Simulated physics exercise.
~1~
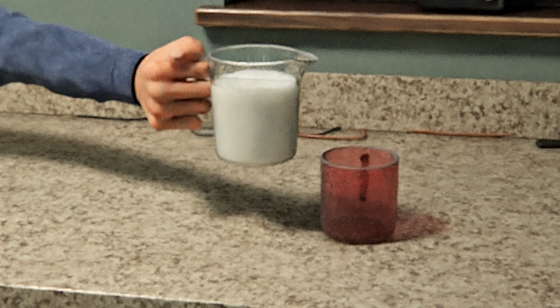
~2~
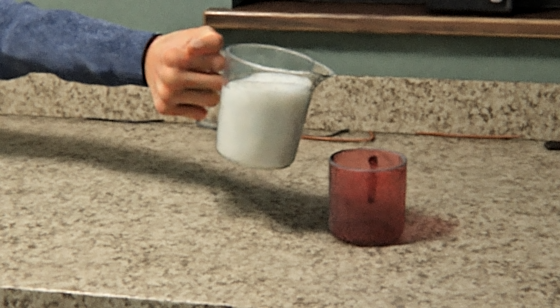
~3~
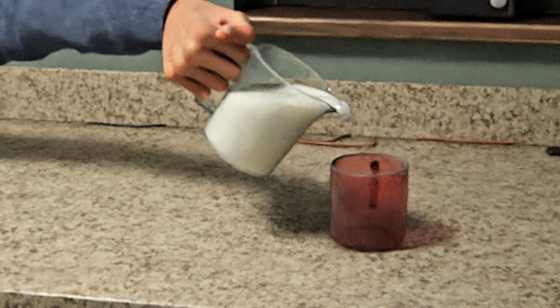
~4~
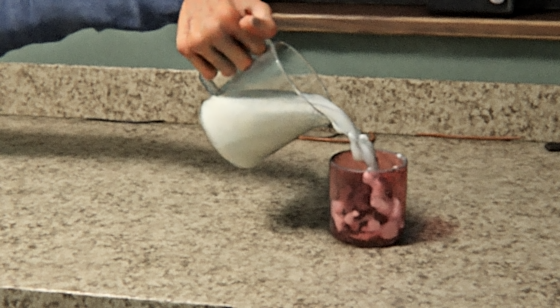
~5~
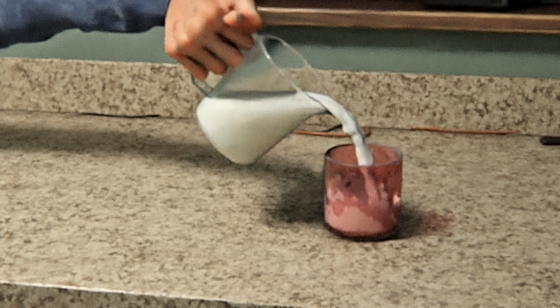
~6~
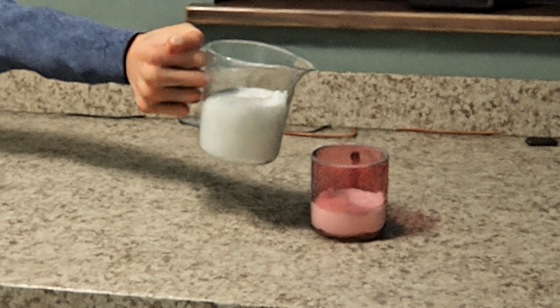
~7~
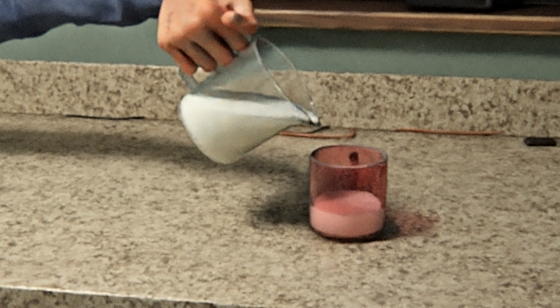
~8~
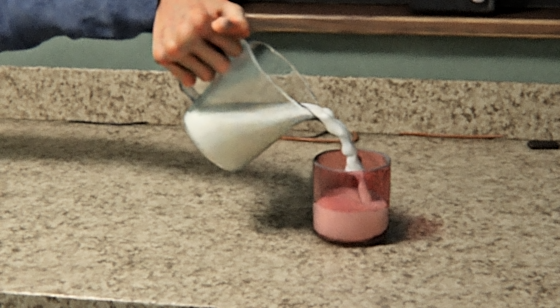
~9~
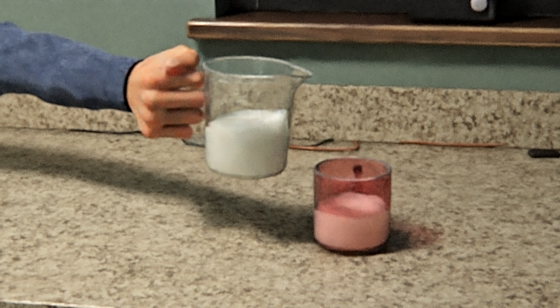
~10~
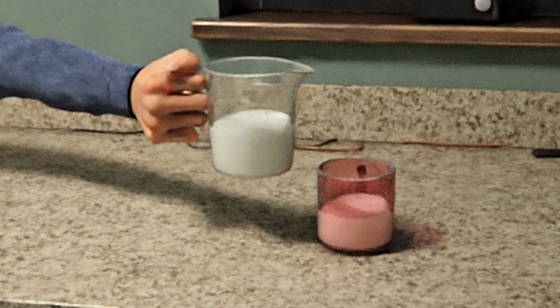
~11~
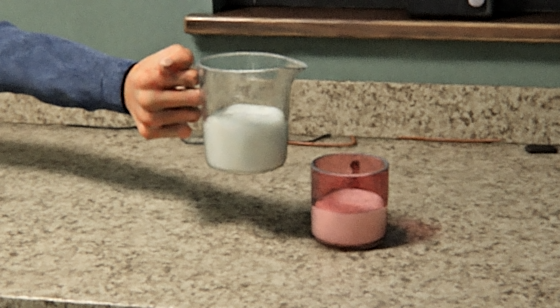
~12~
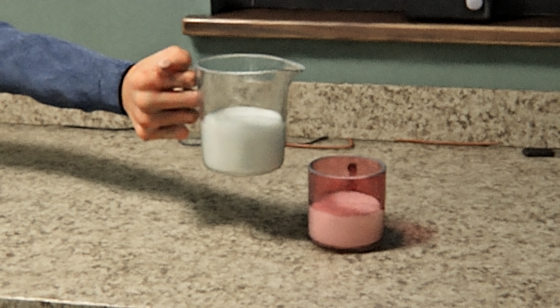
A hand tips a glass pitcher twice, pouring milk into a red mug, leaving it partly filled.
